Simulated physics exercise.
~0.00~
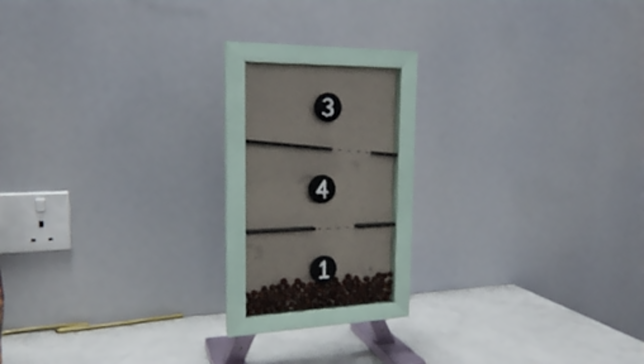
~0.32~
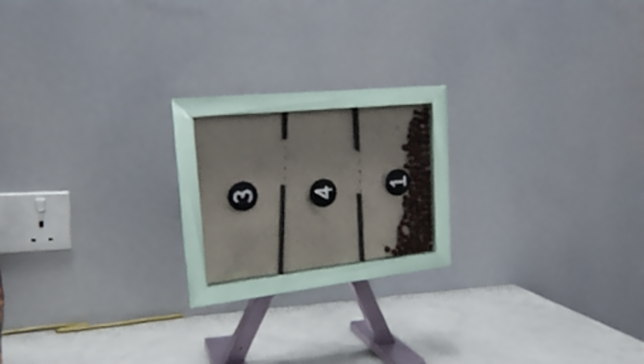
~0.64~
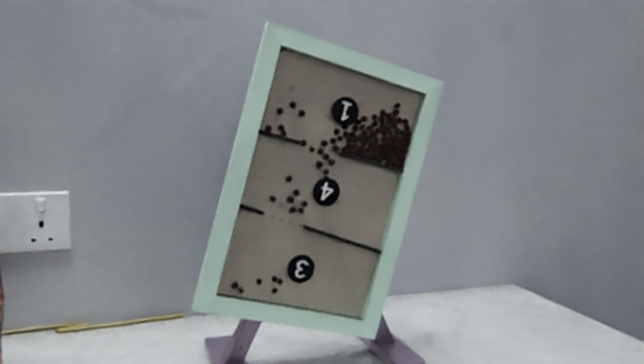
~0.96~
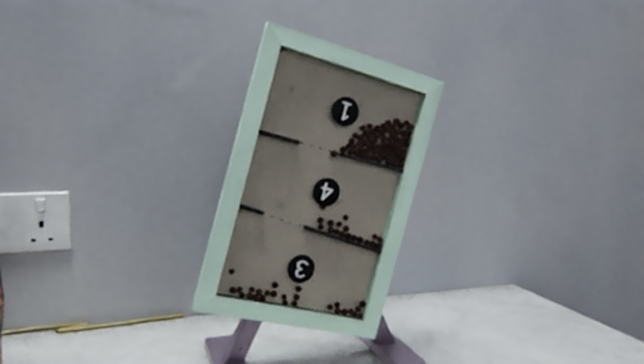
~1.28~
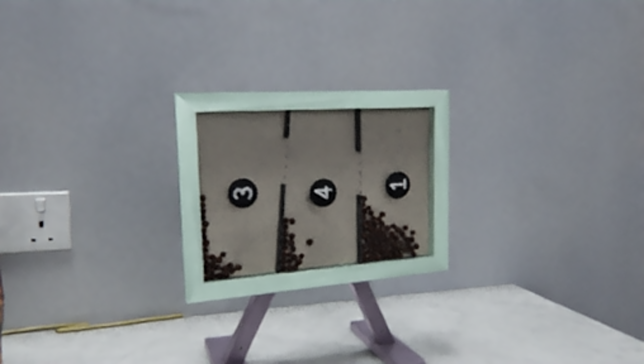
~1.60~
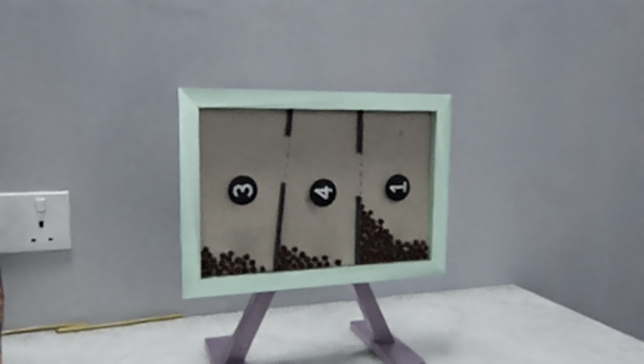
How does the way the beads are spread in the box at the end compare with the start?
At the start the beads all lay in the bottom chamber, marked one. At the end they sat a little higher in view, in three heaps along the lower long side of the tipped box, with the largest still in chamber one, now on the right.
